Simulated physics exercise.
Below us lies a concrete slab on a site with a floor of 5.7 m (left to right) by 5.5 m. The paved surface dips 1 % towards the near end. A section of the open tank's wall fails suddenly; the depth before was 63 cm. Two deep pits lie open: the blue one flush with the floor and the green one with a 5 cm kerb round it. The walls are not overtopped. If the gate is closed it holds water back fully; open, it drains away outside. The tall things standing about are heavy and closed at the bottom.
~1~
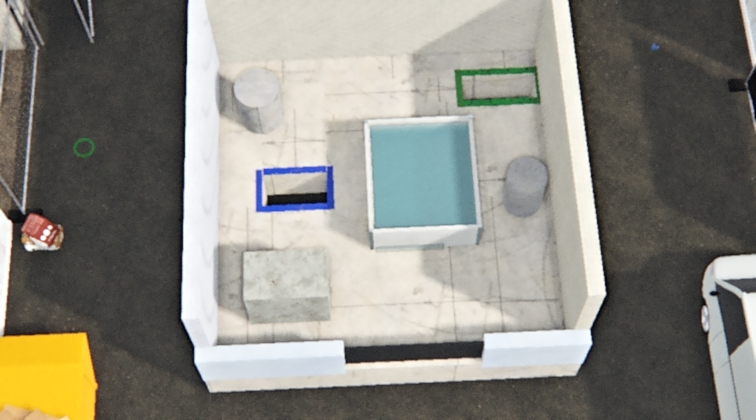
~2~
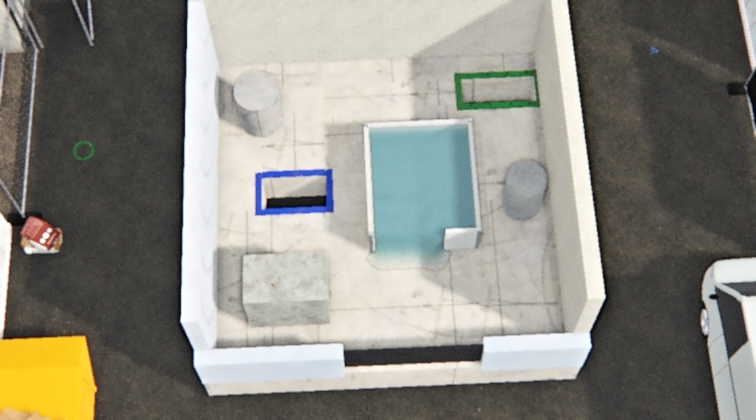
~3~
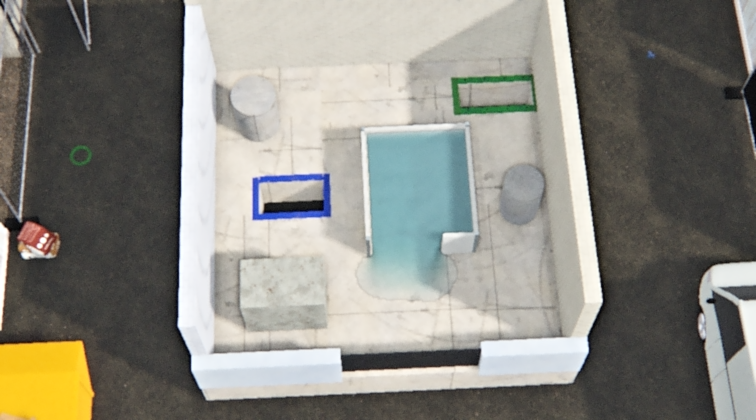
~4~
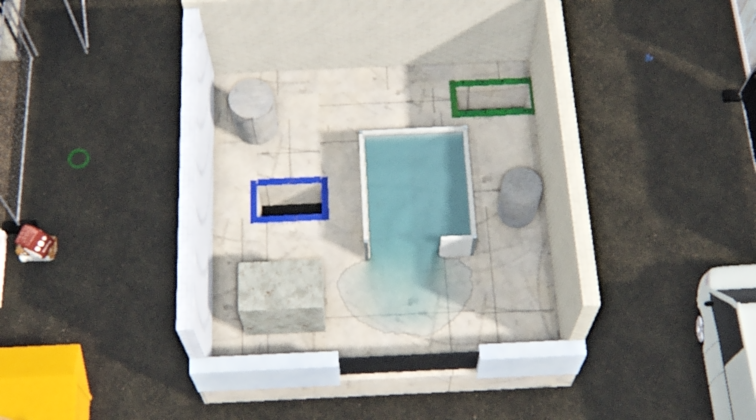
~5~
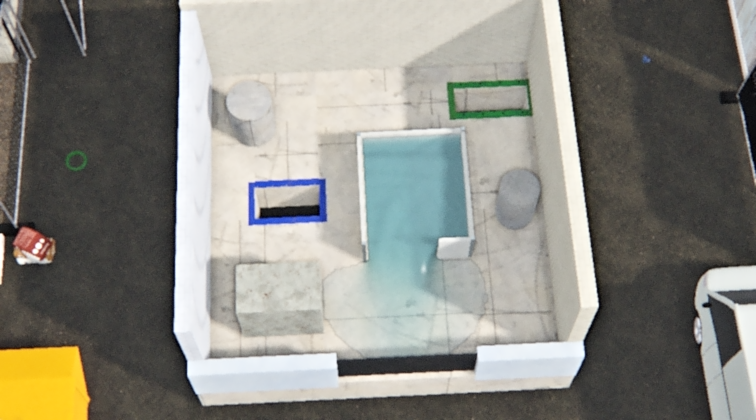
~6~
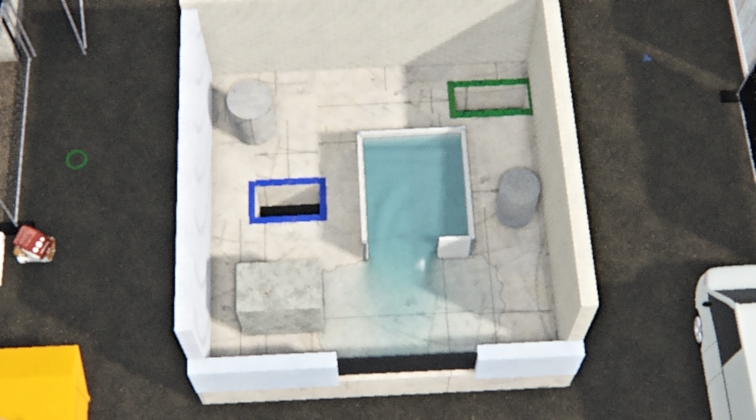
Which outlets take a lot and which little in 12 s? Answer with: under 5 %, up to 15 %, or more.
The gate opening takes less than 5 %; the blue pit takes over 15 %; the green pit takes from 5 to 15 %.
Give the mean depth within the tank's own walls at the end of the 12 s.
Some 5 cm.
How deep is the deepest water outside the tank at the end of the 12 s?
About 10 cm.
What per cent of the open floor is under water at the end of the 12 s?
About 100 per cent.
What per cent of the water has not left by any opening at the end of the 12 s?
Some 74 per cent remains.
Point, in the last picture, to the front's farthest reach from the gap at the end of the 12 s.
Near (213, 81).
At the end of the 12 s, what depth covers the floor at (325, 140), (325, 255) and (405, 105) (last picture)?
Roughly 5, 4 and 4 cm, in turn.
A moment later water covers 20 % of the floor and is deepest (40 cm) near (401, 363); gone so far, the gate opening 0 %, the blue pit 0 %, the green pit 0 %.
Soon after water covers 30 % of the floor and is deepest (40 cm) near (211, 372); gone so far, the gate opening 0 %, the blue pit 0 %, the green pit 0 %.
Next water covers 55 % of the floor and is deepest (28 cm) near (211, 372); gone so far, the gate opening 0 %, the blue pit 1 %, the green pit 0 %.
Later on water covers 90 % of the floor and is deepest (15 cm) near (211, 372); gone so far, the gate opening 0 %, the blue pit 8 %, the green pit 4 %.
At the end water covers 100 % of the floor and is deepest (10 cm) near (211, 372); gone so far, the gate opening 0 %, the blue pit 19 %, the green pit 7 %.
